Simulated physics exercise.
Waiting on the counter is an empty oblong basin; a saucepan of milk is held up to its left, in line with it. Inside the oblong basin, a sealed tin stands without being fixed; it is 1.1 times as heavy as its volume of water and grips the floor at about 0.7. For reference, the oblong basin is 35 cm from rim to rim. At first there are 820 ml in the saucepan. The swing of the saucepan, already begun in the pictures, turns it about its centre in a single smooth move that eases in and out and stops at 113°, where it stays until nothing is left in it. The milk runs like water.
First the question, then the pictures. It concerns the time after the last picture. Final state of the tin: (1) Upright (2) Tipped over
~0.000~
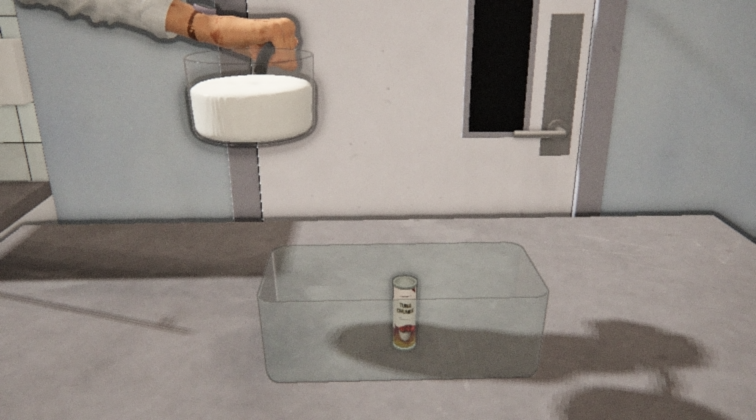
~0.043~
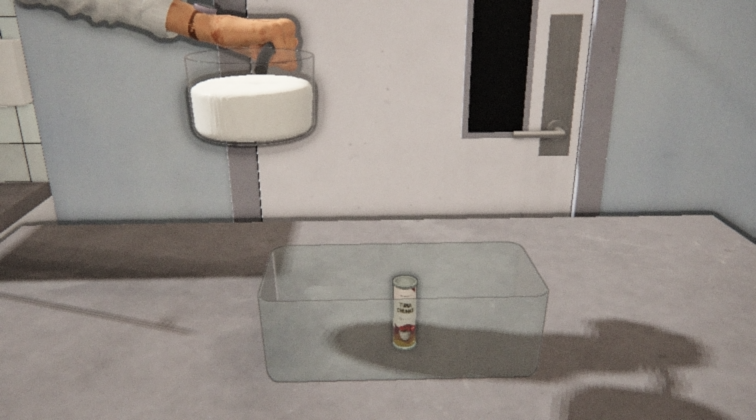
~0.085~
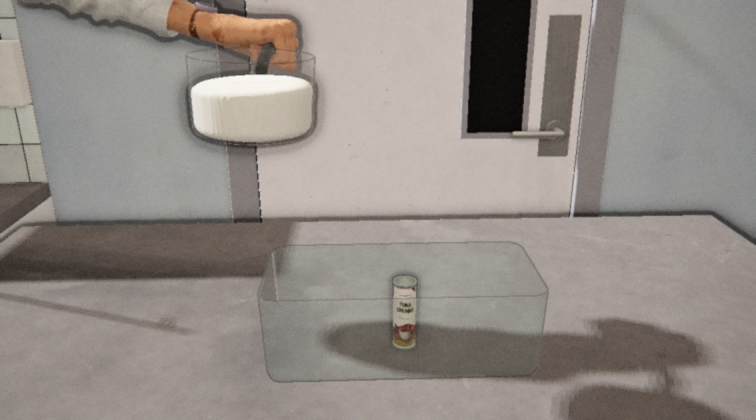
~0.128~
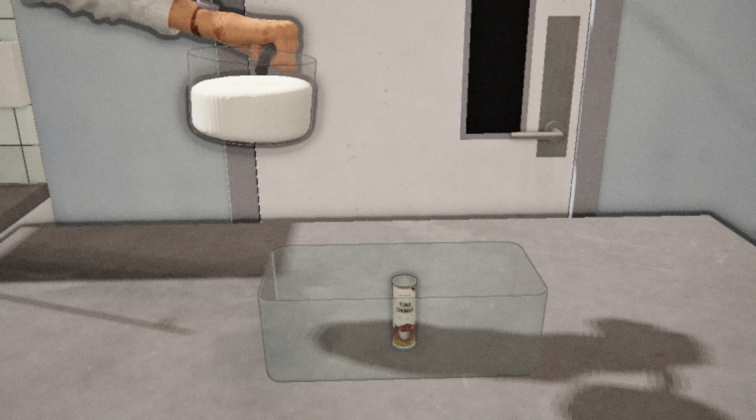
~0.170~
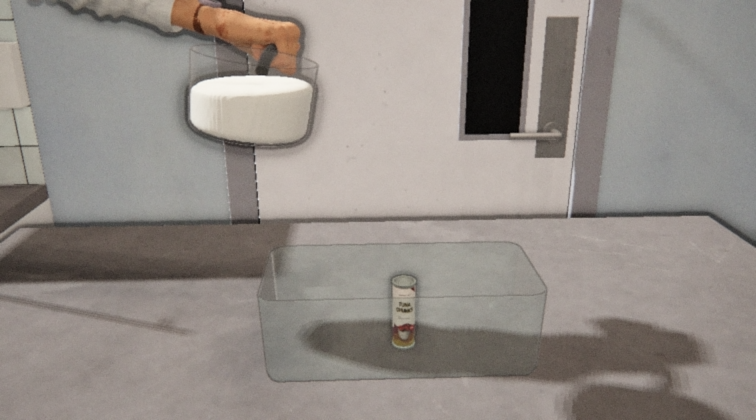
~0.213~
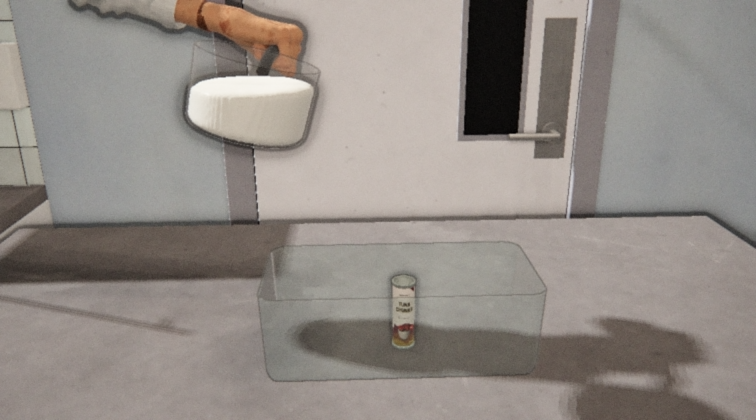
Tipped over (2).
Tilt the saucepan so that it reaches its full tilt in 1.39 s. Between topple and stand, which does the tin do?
Then it tips over.
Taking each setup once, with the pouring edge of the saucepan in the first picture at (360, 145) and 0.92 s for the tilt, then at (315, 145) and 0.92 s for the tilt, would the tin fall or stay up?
Try 1: Tipped over; try 2: Still standing.
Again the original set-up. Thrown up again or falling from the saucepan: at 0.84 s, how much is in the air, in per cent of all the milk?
Around 22 percent of it is airborne.
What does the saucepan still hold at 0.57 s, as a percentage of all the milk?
Near 64 in a hundred.
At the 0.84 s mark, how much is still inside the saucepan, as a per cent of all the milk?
Near 12 percent, more or less.
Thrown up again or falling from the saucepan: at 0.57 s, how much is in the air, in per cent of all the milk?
Around 34 in a hundred.
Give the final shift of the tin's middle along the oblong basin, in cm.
Shift of tin centre: Approx. 8.5 cm.
By 0.57 s the tilt is 78° and 64 per cent is still to pour; the tin stands where it began.
By 0.84 s the tilt is 111° and 11 per cent is still to pour; the tin stands 1 cm from where it began.
By 1.12 s the tilt is 113° and 0 per cent is still to pour; the tin lies on its side.
By 1.42 s the tilt is 113° and 0 per cent is still to pour; the tin lies on its side.
At rest the tin lies on its side.
